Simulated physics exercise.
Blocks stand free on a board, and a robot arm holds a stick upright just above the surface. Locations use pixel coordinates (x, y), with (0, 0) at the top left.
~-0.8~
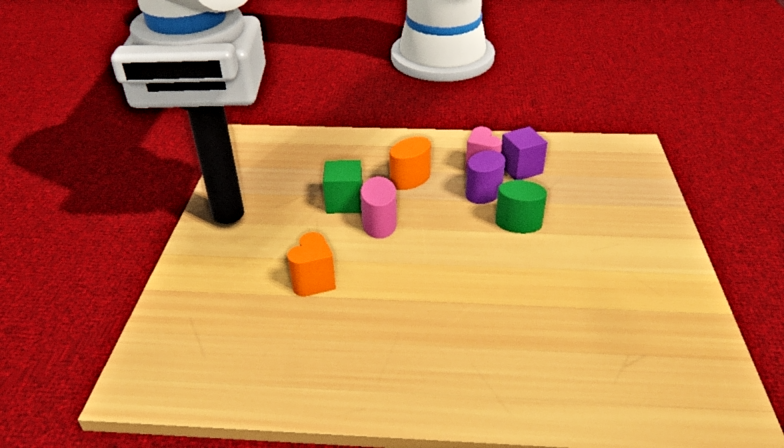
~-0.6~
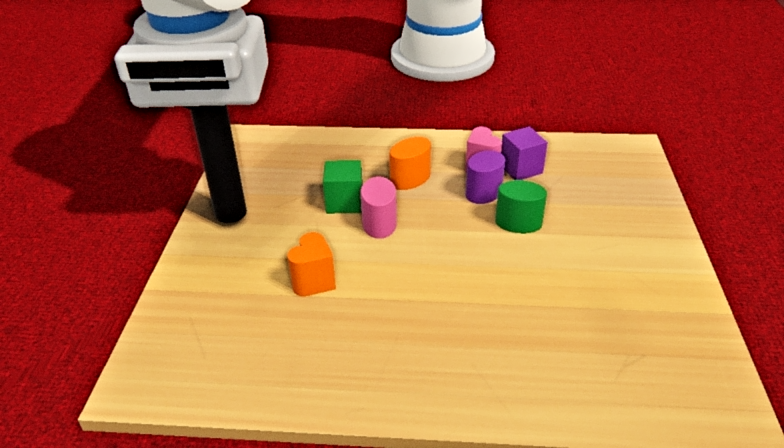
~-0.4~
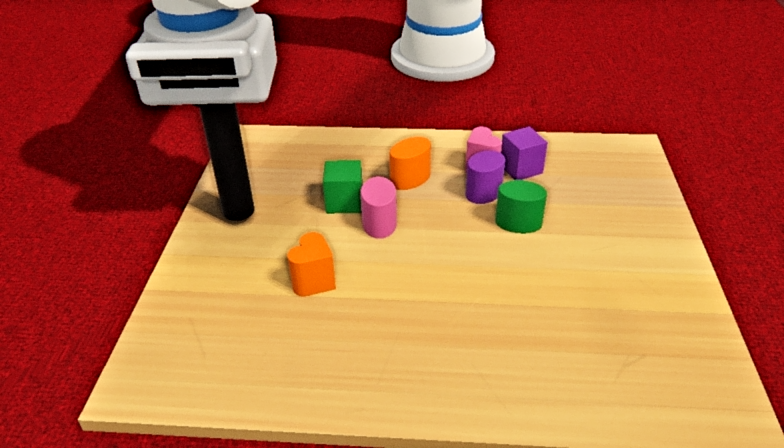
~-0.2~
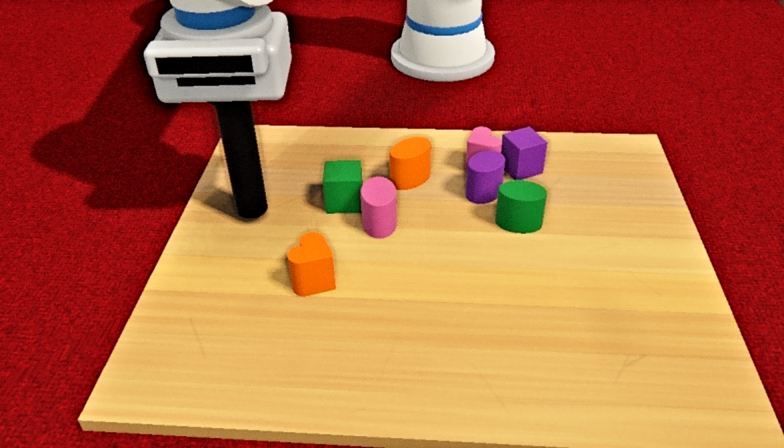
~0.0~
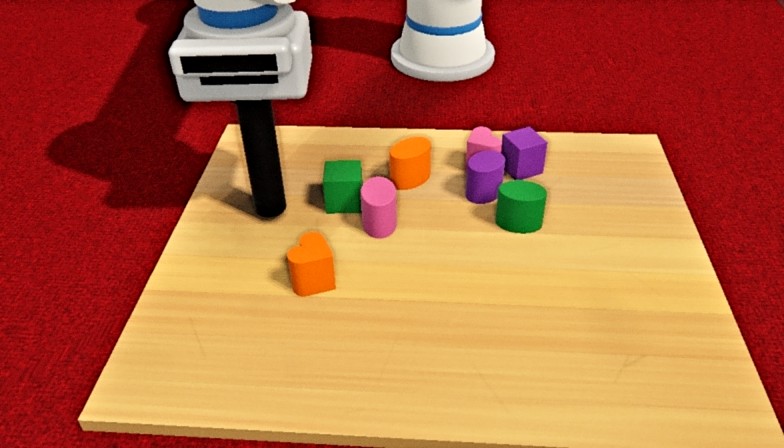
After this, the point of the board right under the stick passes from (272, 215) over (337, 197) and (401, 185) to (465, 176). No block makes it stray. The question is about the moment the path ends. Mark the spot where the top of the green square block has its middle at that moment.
That would be at about pixel (423, 170).
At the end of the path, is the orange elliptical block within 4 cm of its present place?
Final answer: No.
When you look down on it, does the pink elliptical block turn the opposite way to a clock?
No - that is not the case.
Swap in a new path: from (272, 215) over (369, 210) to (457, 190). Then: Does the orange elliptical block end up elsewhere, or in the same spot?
Once the stick is done, the orange elliptical block is in a new spot.
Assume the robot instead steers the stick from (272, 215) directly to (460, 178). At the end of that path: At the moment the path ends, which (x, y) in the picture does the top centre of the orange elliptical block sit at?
It is going to be at (476, 112).
The first path, step by step. One third of the way, stick at (337, 190); green square block at (370, 166), turned 15° clockwise; pink elliptical block at (385, 192), turned 20° clockwise.
Two thirds of the way, stick at (402, 178); green square block at (417, 170), turned 50° clockwise; pink elliptical block at (388, 193), turned 35° clockwise; orange elliptical block at (429, 140), turned 40° anticlockwise.
At the end, stick at (465, 170); green square block at (423, 170), turned 70° clockwise; pink elliptical block at (388, 193), turned 35° clockwise; orange elliptical block at (456, 128), turned 115° anticlockwise; pink heart-shaped block at (494, 135).
